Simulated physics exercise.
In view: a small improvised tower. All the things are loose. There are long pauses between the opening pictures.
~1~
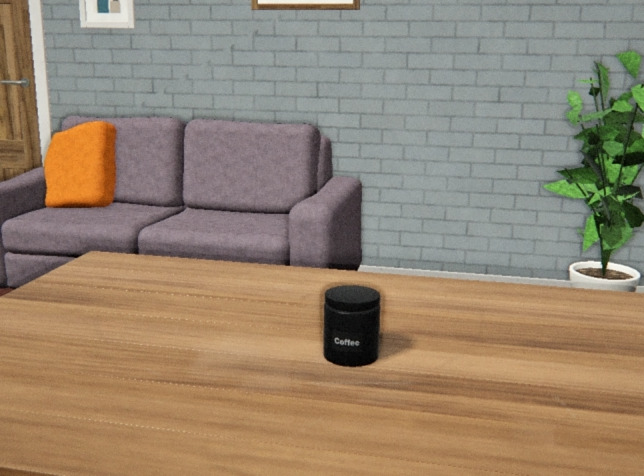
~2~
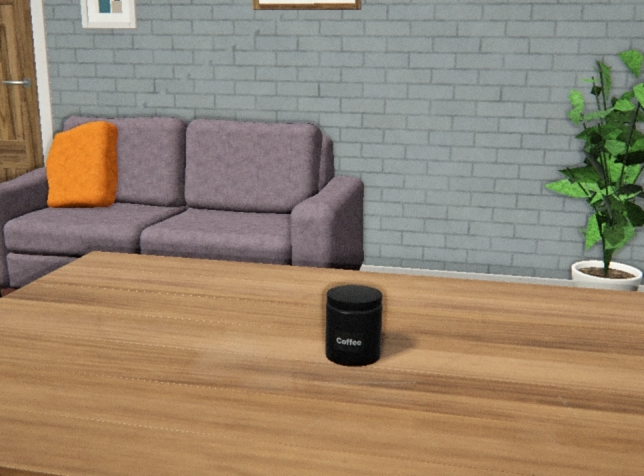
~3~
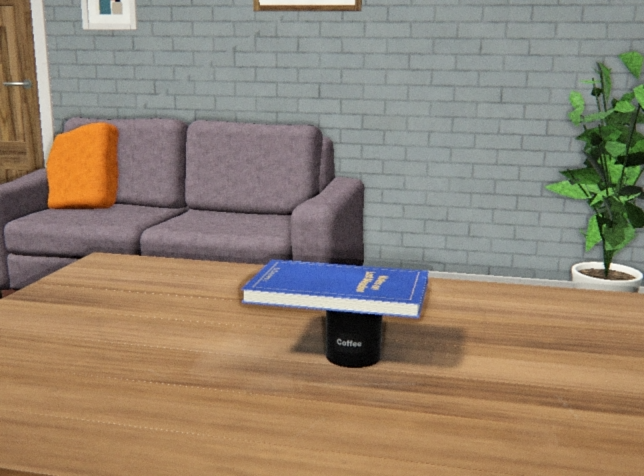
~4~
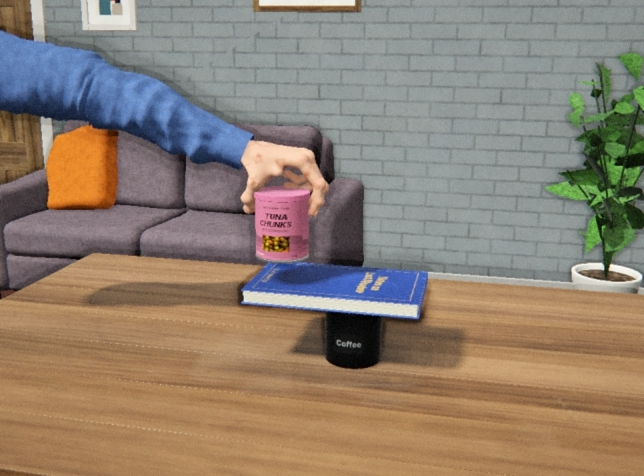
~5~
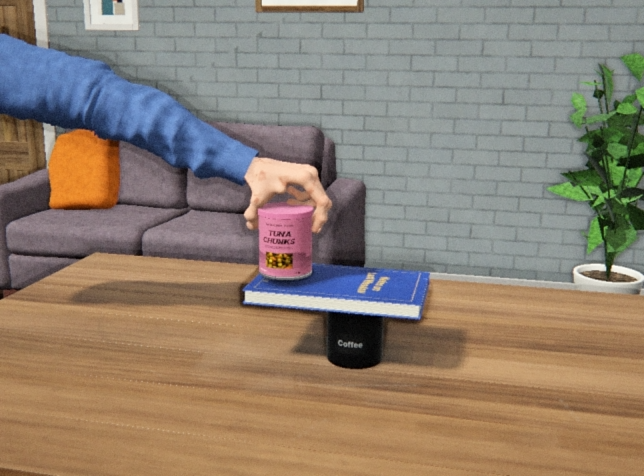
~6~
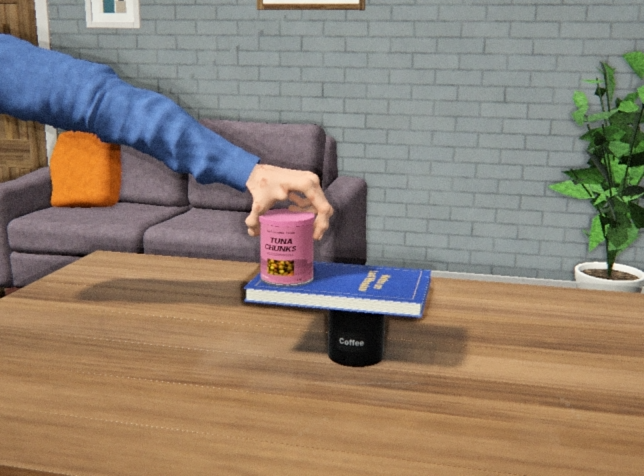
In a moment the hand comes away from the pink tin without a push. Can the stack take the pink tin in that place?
The stack loses its balance.
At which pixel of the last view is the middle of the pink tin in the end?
Around (233, 315).
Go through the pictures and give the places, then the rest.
In the first frame, the last thing is not in view yet; black jar (352, 325).
In the second frame, the last thing is not in view yet; black jar (354, 325).
In the third frame, the last thing is not in view yet; black jar (354, 326).
In the fourth frame, on its way; pink tin (282, 224); black jar (354, 327).
In the fifth frame, on its way; pink tin (286, 240); black jar (355, 327).
In the sixth frame, in place under the hand; pink tin (287, 247); black jar (356, 325).
Then, 0.40 s after the last picture, pink tin now fallen; blue book tipped 28° from how it was.
Then, 0.60 s after the last picture, blue book tipped 63° from how it was.
Then, 0.80 s after the last picture, blue book tipped 48° from how it was.
At rest, fallen, pink tin; tipped over in the stack, blue book; black jar in place. Seen from the same camera at the end, pink tin near (233, 316). The stack comes apart.
